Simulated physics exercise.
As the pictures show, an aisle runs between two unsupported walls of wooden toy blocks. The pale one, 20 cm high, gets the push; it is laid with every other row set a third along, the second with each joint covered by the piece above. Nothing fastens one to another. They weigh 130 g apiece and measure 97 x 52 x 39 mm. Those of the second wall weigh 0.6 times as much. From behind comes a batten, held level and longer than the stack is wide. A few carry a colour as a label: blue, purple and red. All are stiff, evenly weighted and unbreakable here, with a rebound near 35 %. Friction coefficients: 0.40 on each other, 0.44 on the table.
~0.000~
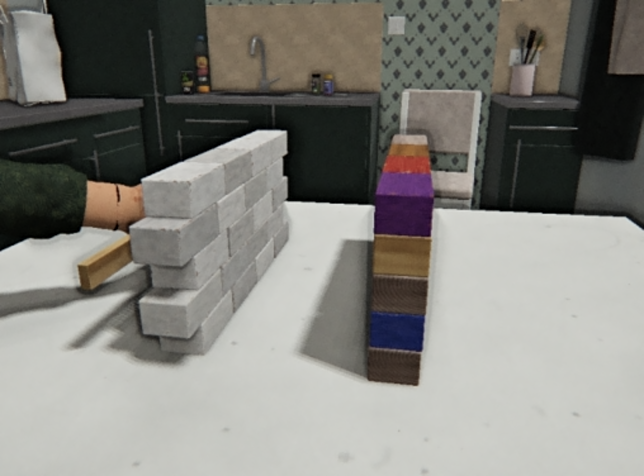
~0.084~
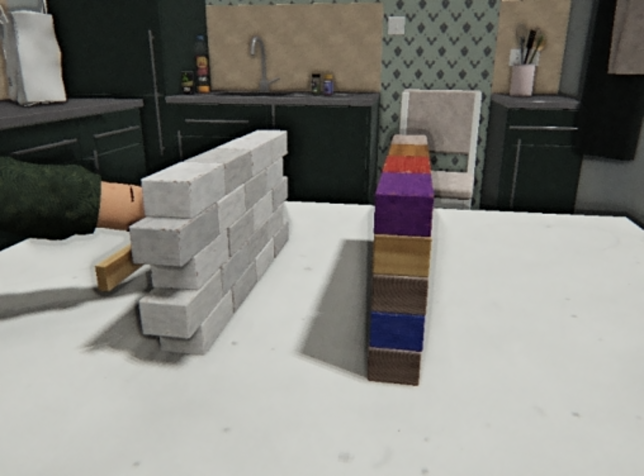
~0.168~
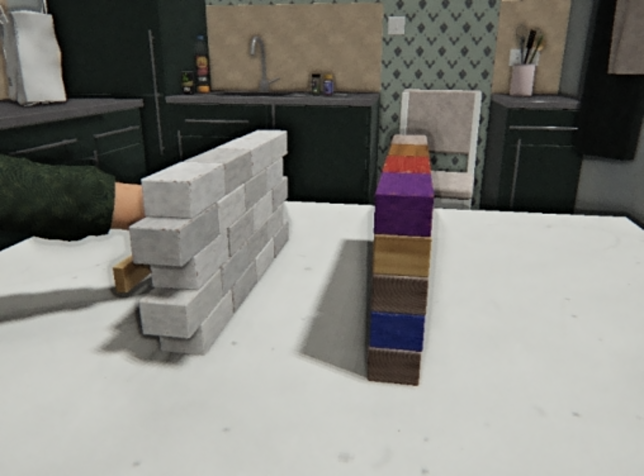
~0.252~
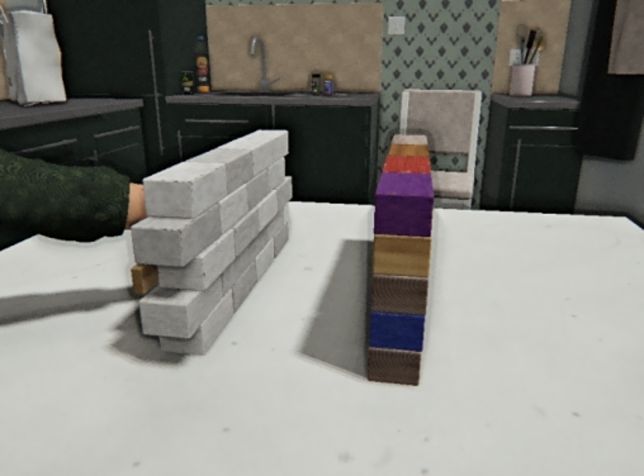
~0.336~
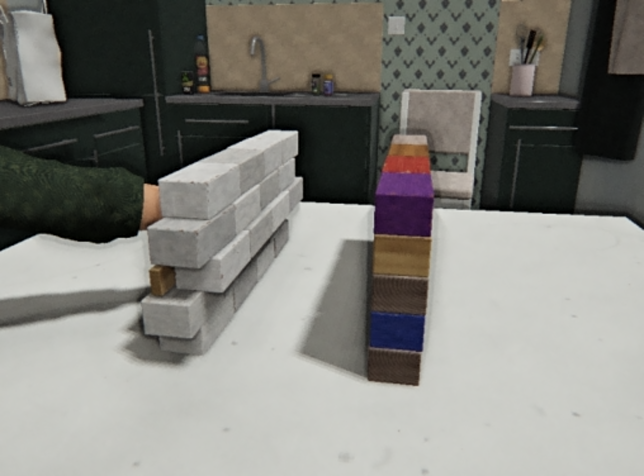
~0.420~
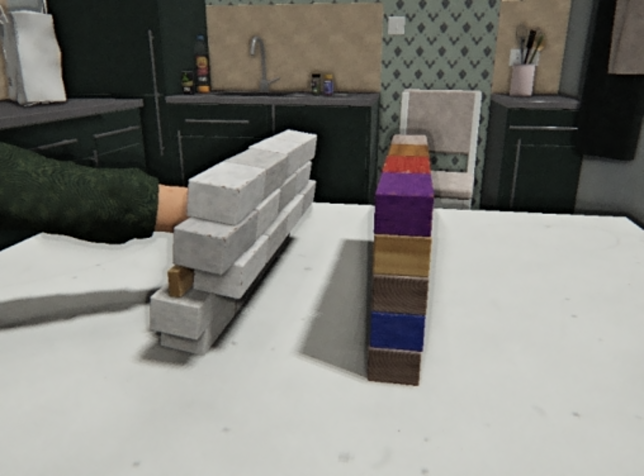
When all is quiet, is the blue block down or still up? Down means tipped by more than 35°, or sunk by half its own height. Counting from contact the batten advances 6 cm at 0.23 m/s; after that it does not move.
In the end the blue block remains up.
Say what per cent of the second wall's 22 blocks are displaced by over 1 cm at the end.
It is 40 per cent.
Around 0.48 s, 0 of the pale wall down; none of the 22 blocks of the second wall down; blue block unmoved.
Around 0.58 s, 12 of the pale wall down; none of the 22 blocks of the second wall down; blue block unmoved.
Around 0.68 s, 12 of the pale wall down; none of the 22 blocks of the second wall down, 18 disturbed; blue block displaced 12 mm.
Finally (1.3 s), 12 of the pale wall down; none of the 22 blocks of the second wall down, 20 disturbed; blue block displaced 15 mm; purple block displaced 5 mm; red block displaced 4 mm. Seen by the last camera, middles, blue block near (413, 324), purple block near (410, 202).
